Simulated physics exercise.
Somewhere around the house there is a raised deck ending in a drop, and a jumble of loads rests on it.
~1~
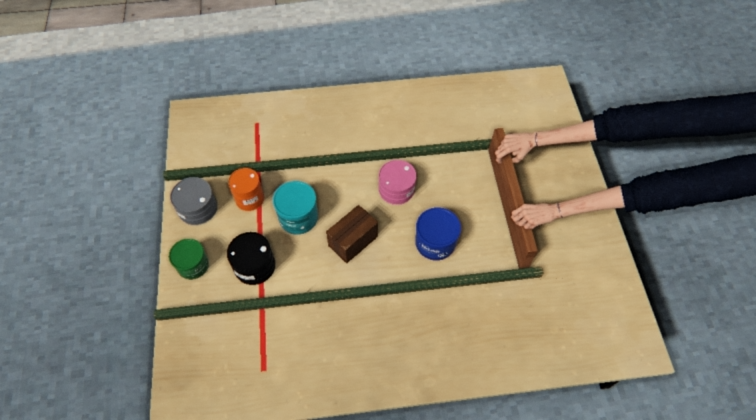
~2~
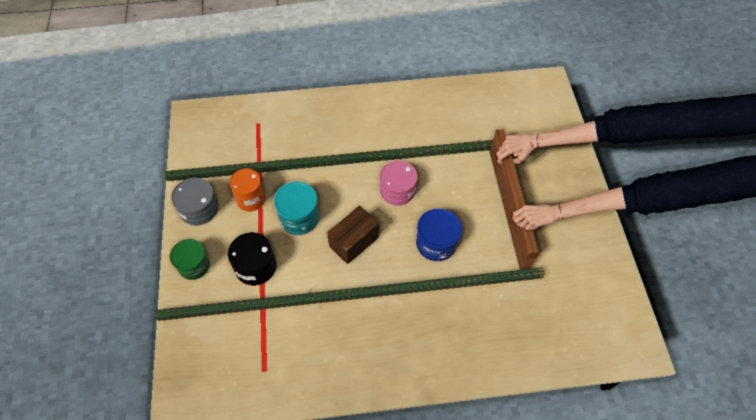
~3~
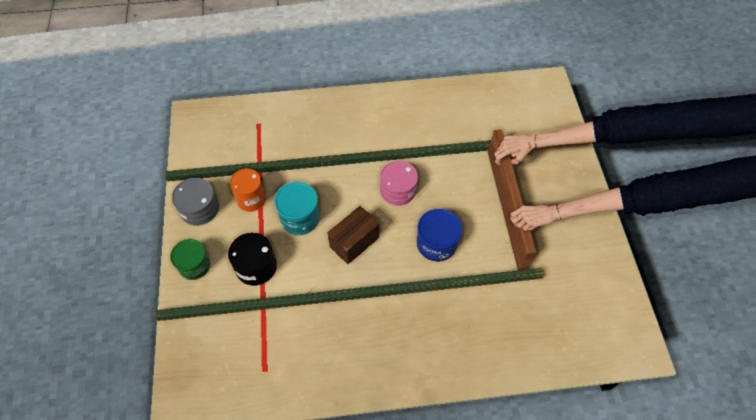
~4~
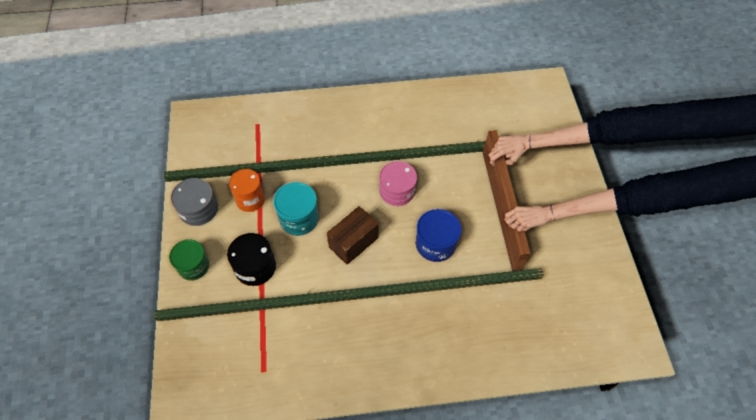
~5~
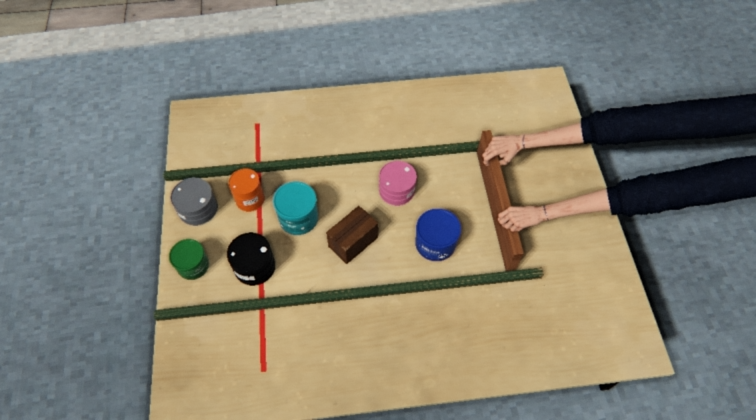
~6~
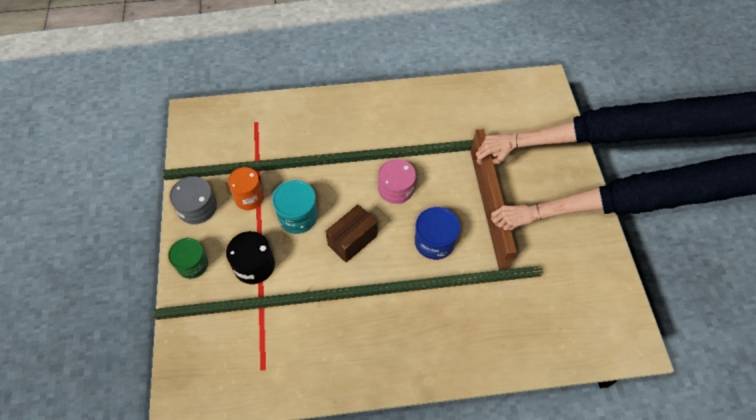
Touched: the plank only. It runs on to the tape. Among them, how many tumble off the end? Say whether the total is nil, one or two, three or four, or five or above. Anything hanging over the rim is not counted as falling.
The push is going to send nothing over the edge.
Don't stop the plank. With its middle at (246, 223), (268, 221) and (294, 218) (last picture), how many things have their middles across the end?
That makes 1, 0, 0.
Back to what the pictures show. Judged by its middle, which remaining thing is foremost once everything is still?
The green pail finishes nearest.
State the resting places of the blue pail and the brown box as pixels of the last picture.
Around (236, 276) and around (231, 241).
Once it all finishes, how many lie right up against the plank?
It ends up touching 3.
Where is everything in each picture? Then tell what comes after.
Green pail (190, 260); grey canister (194, 201); orange canister (247, 190); plank (511, 197); tape (260, 233), in the first picture.
Grey canister (196, 202); pink canister (398, 183), in the second picture.
Orange canister (248, 191); black canister (253, 259), in the third picture.
Green pail (190, 260); turquoise pail (297, 210), in the fourth picture.
Grey canister (195, 202); brown box (353, 235), in the fifth picture.
Green pail (189, 259); grey canister (194, 201); orange canister (246, 189); plank (492, 198); tape (259, 232), in the sixth picture.
Soon after, none off yet; green pail at rest near (189, 259); grey canister at rest near (194, 201); orange canister at rest near (246, 189).
Then, none off yet; green pail at rest near (189, 259); grey canister at rest near (194, 201); orange canister moved a little near (241, 186).
At rest, the number that fall off is zero.
